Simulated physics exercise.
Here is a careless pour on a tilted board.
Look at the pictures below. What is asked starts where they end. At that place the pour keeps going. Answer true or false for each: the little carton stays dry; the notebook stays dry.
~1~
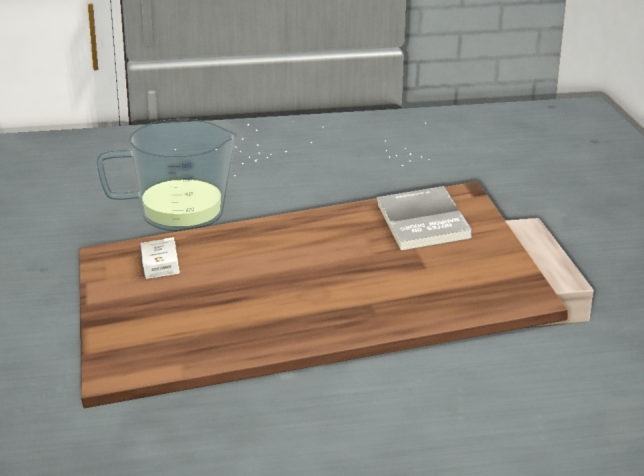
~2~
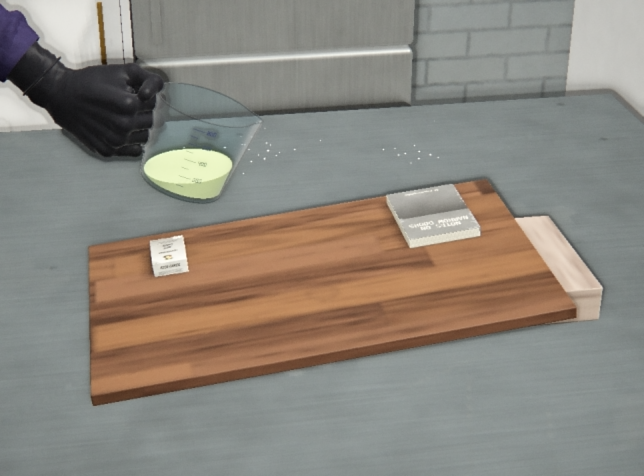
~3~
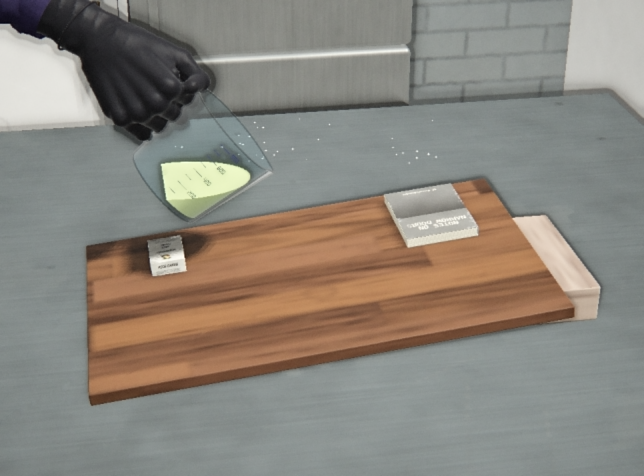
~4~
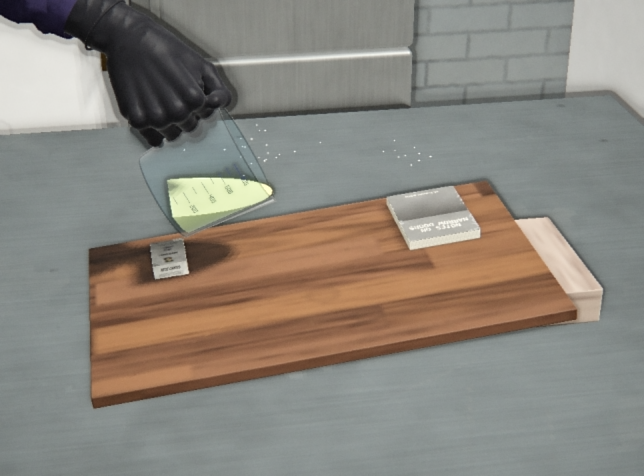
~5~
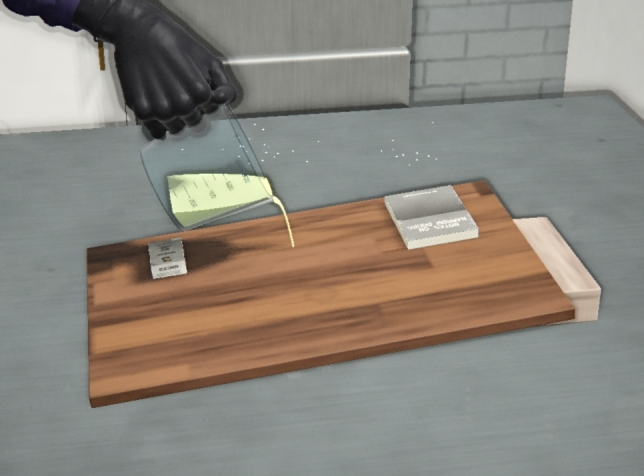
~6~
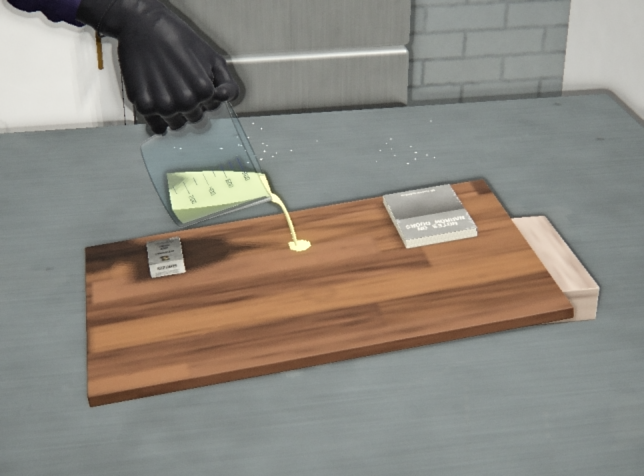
Little carton: False; notebook: True.
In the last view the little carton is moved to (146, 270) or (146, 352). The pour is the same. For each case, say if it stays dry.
The first try leaves it sitting in the spill; the second leaves it free of the spill.
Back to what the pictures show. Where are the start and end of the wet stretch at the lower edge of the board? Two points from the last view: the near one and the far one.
I'd say it stretches from roughly (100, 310) up to (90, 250).
Shortly, it runs down to the left; the little carton is still dry; the notebook is still dry.
Then, it runs down to the left and off the end; the little carton is wet along its edge; the notebook is still dry.
At the finish, it runs down to the left and off the end; the little carton is wet along its edge; the notebook is still dry.
